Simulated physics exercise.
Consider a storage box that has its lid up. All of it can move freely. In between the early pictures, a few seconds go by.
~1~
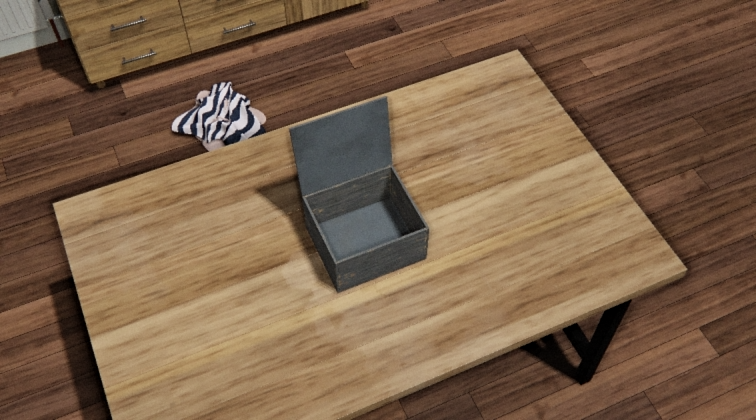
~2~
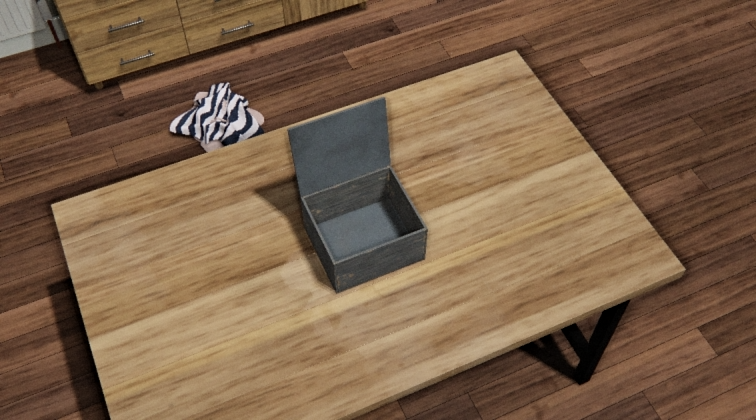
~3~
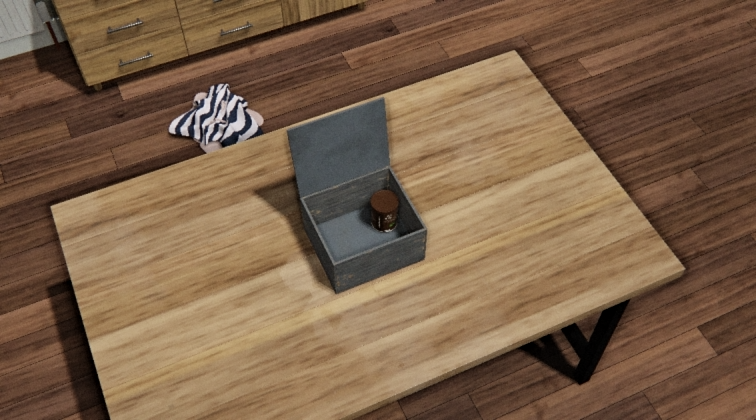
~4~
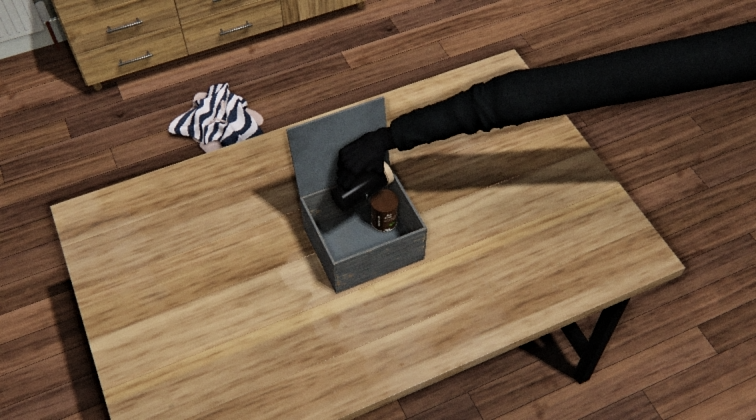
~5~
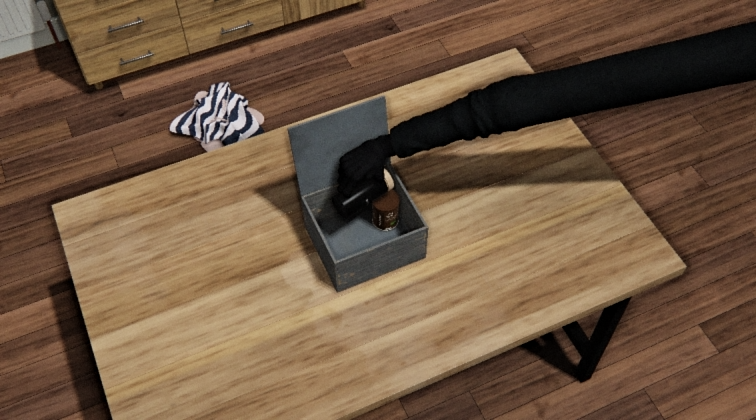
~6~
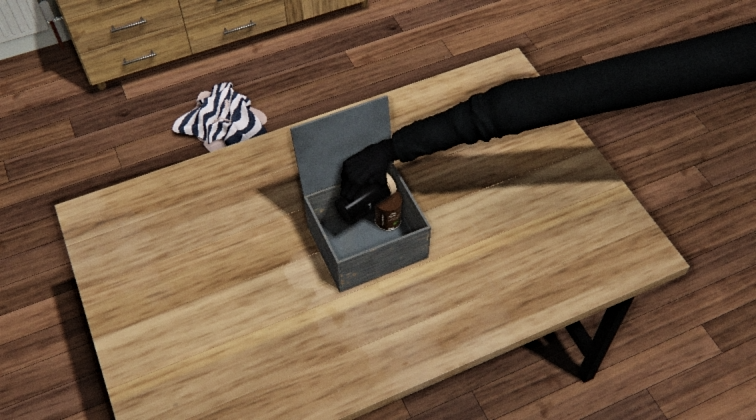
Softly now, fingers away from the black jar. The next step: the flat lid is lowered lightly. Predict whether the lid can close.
My guess is the lid ends up unseated.
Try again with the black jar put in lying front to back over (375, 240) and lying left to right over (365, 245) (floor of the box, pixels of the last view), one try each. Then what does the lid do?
In the first case it comes fully down; in the second case it comes fully down.
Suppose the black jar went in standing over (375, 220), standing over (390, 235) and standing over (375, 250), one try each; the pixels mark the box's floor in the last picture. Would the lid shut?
So: First go, the lid can't get down; second go, it gets all the way down; third go, it can't get down.
Then, 1.00 s past the last view, lid starting down; black jar displaced about its own width near (345, 218).
Then, 1.70 s past the last view, lid 52° above the rim; black jar displaced about its own width near (347, 226).
Finally, lid 17° above the rim; moved from the start, black jar; brown tin still in place. Final places as the last picture's camera would see them, black jar near (348, 226).
